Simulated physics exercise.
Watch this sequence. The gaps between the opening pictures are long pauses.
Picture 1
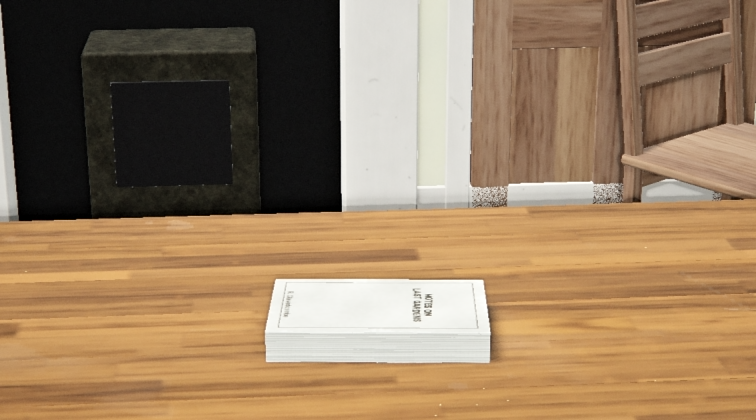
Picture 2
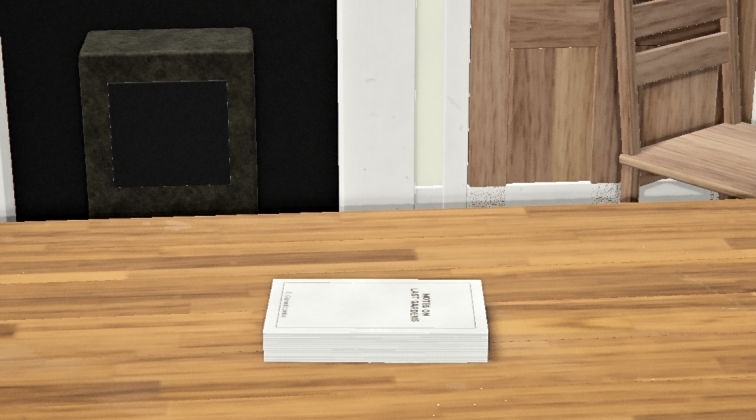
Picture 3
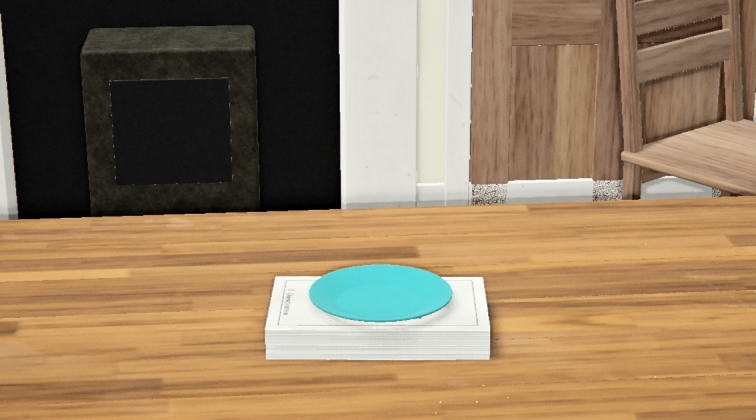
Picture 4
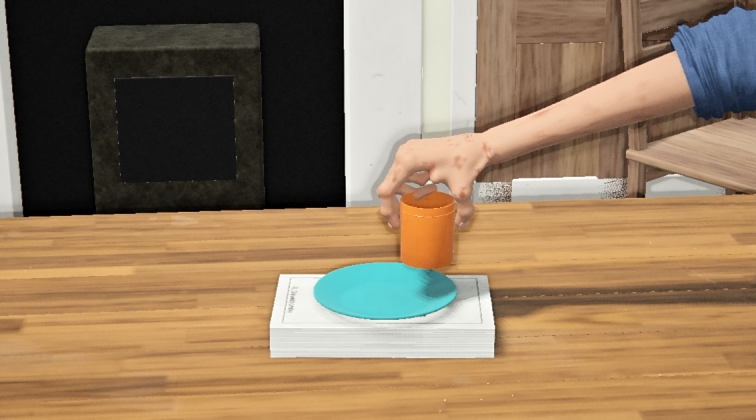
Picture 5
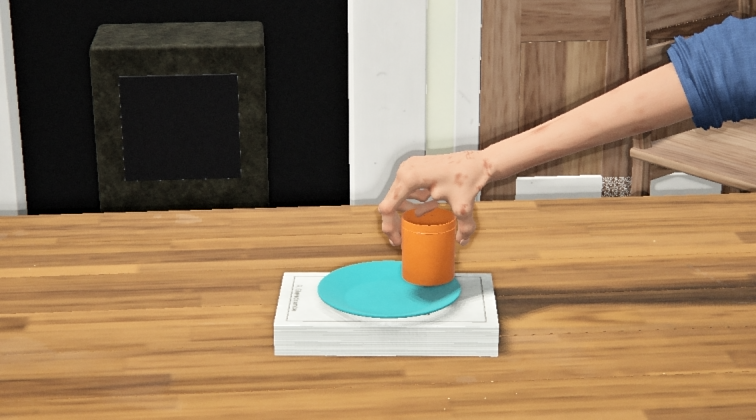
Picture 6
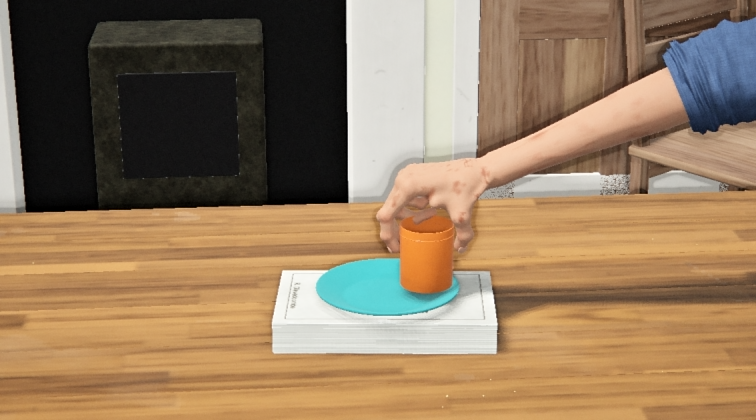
The clip shows a white book lying on a wooden table, then a turquoise plate appears on top of it. A hand reaches in from the right and lowers an orange cup onto the right side of the plate.
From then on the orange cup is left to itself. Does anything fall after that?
It is going to rest securely.
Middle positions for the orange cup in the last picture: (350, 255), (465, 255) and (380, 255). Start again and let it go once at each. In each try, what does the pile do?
Case one: It stands firm; case two: It topples; case three: It stands firm.
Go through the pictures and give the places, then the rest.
In the first frame, the last thing is not in view yet; white book (379, 319).
In the second frame, the last thing is not in view yet; white book (376, 319).
In the third frame, the last thing is not in view yet; white book (378, 317).
The fourth frame shows still above its spot; orange cup (428, 229); white book (383, 315).
The fifth frame shows still above its spot; orange cup (428, 246); white book (387, 313).
The sixth frame shows in place under the hand; orange cup (427, 254); white book (385, 311).
Then, 0.60 s later than the last frame, all is still.
Then, 1.30 s later than the last frame, orange cup resting near (427, 255).
When it is over, all 3 as before. End places, in pixels of the last picture, orange cup near (427, 255). The pile holds.
